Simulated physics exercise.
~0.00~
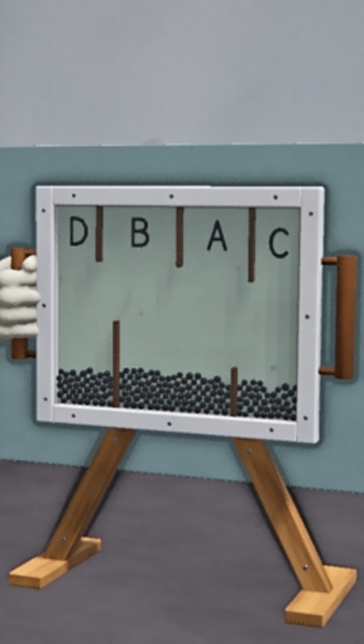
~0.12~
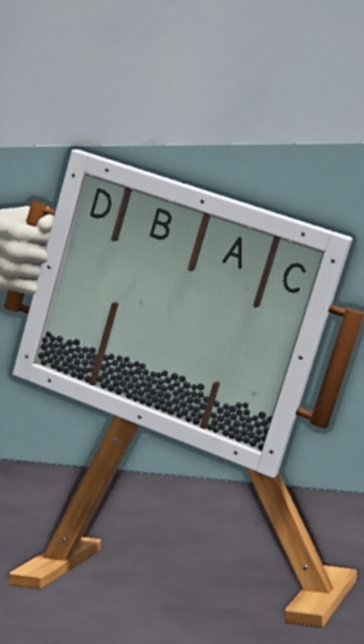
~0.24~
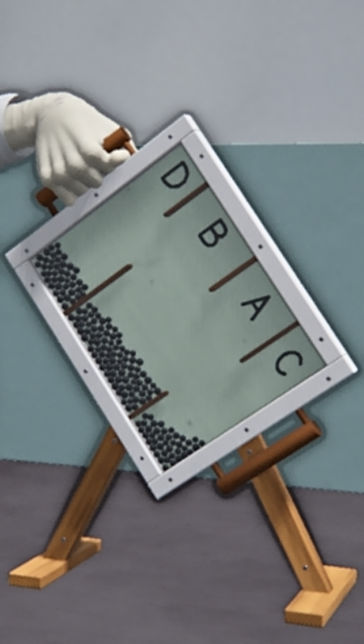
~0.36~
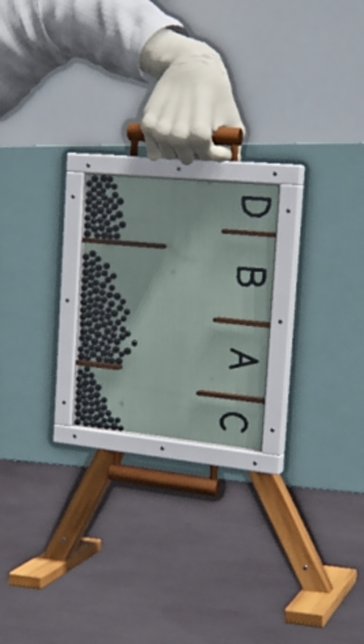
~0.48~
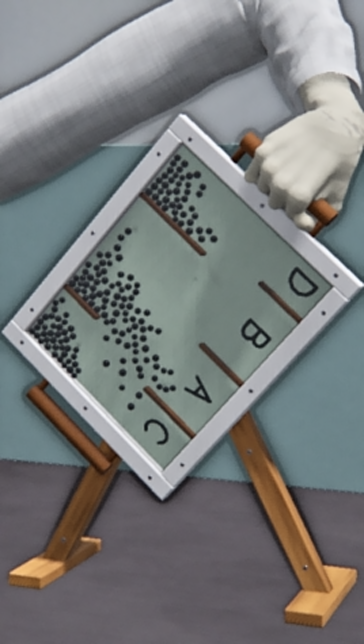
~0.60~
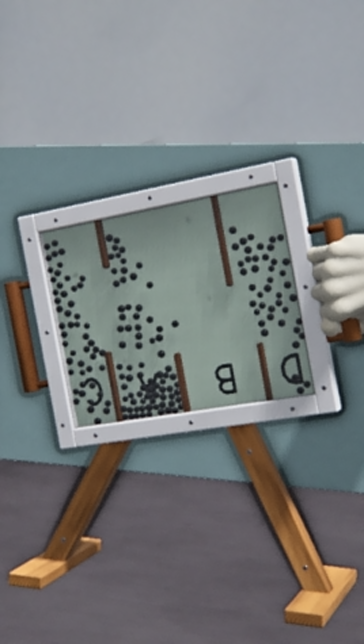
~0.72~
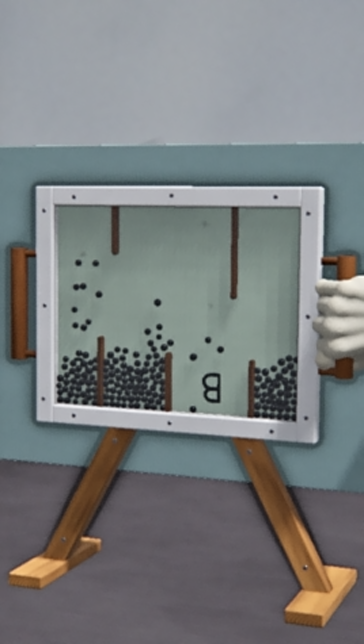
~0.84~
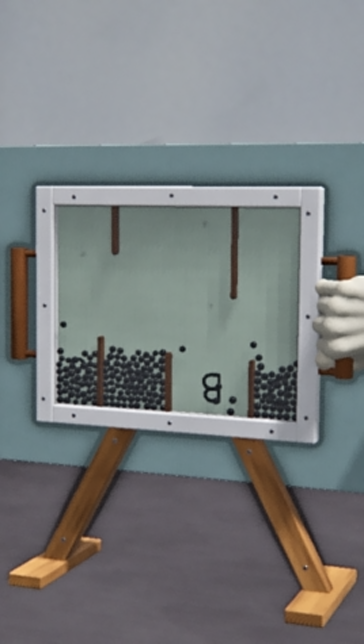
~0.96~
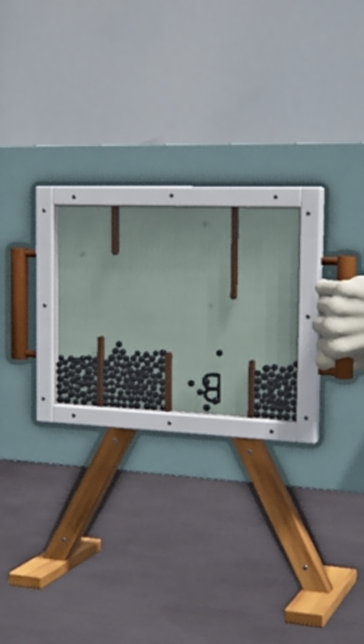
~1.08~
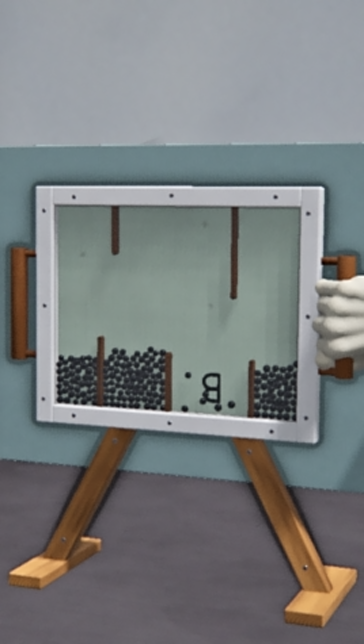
A white-gloved hand turned a framed box of black beads clockwise until it was upside down, and the beads slid and tumbled into the lettered pockets, settling thickly in all of them except B, which caught only a few.
